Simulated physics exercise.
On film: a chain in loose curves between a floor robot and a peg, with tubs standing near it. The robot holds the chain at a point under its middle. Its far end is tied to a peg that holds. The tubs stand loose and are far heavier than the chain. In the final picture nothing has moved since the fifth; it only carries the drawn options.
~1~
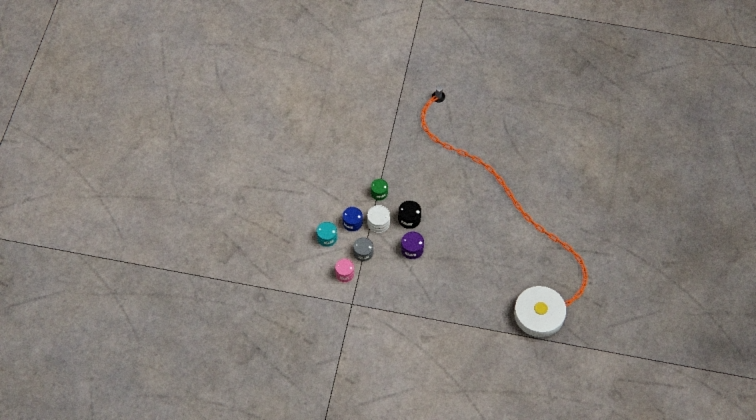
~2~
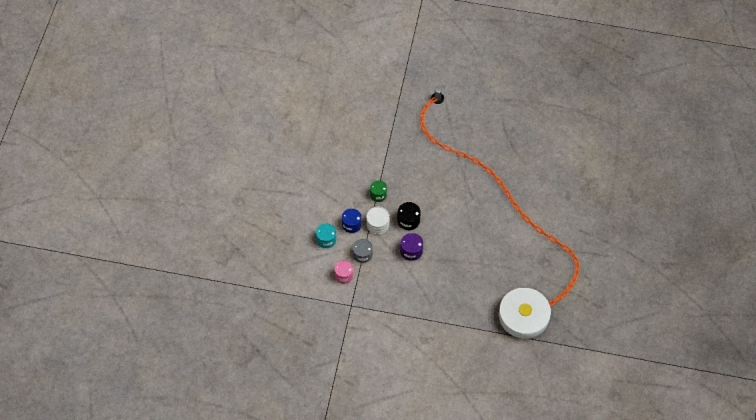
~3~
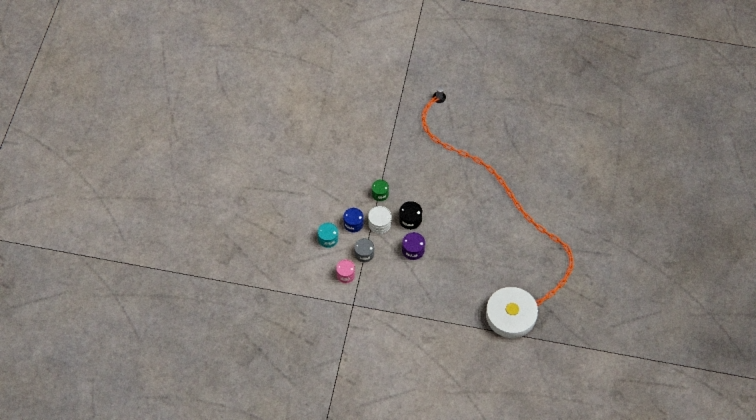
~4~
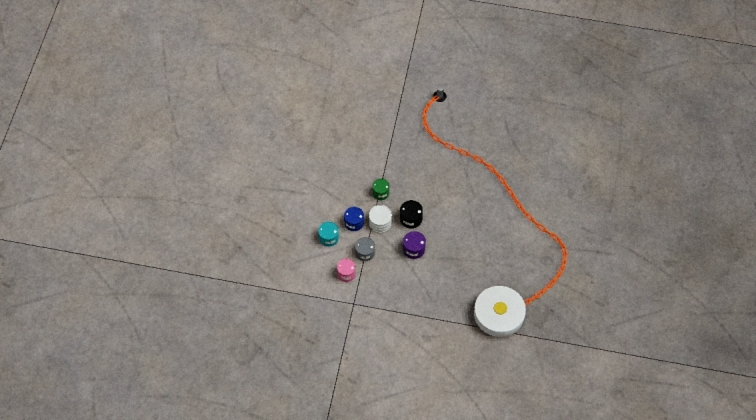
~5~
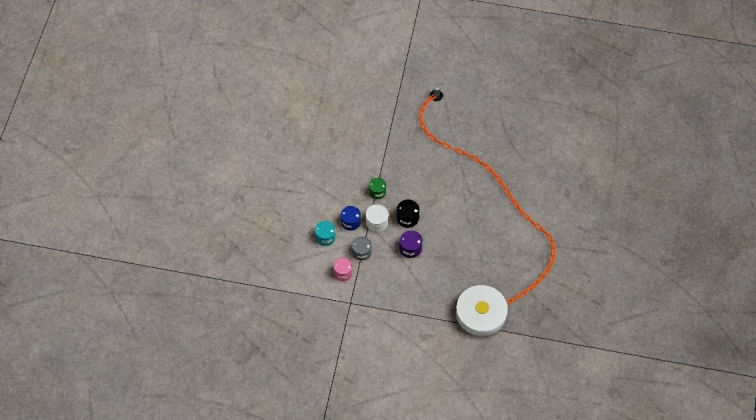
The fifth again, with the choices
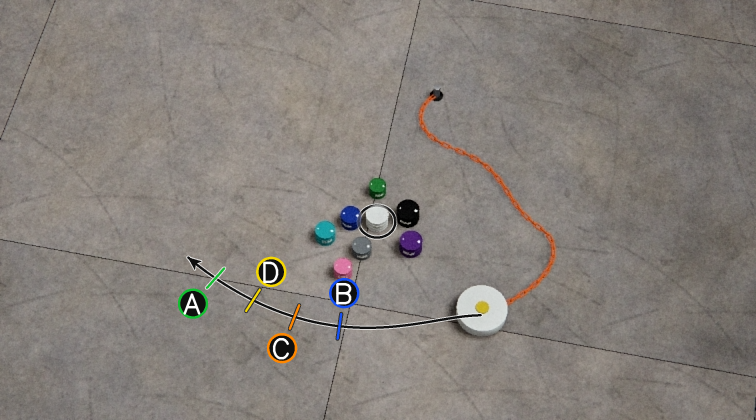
The video shows a round white floor robot with a yellow centre sliding slowly left across grey tiles, drawing along one end of a loosely curved orange chain fixed to a dark peg, while the small coloured tubs nearby stay still.
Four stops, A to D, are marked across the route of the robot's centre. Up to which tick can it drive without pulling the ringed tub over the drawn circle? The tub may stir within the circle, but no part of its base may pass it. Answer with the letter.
Stop at D.
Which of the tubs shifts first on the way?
Purple.
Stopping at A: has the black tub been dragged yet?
Yes.
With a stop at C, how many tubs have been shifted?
By then, none.
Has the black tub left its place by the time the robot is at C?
No.
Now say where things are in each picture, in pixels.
In the first frame, turquoise tub (327, 234); grey tub (363, 249); white tub (379, 219).
In the second frame, robot (525, 314); pink tub (344, 272).
In the third frame, robot (512, 313); black tub (411, 215).
In the fourth frame, robot (500, 312); peg (440, 92).
In the fifth frame, robot (482, 311); turquoise tub (325, 234); grey tub (362, 249); white tub (377, 218).
On the marked copy, A at (216, 278); B at (340, 326); C at (295, 317); D at (253, 300); the ring at (377, 221); the route from (481, 315) via (323, 324) to (188, 257).
With D. Early on, robot (401, 322); white tub (377, 218).
Further on, robot (319, 319); white tub (377, 218).
At the end, robot (252, 296); white tub (377, 218); purple tub (400, 238); the white tub is still in its ring.
As for the rest, A drags the ringed tub to (365, 205); B is safe but short; C is safe but short.
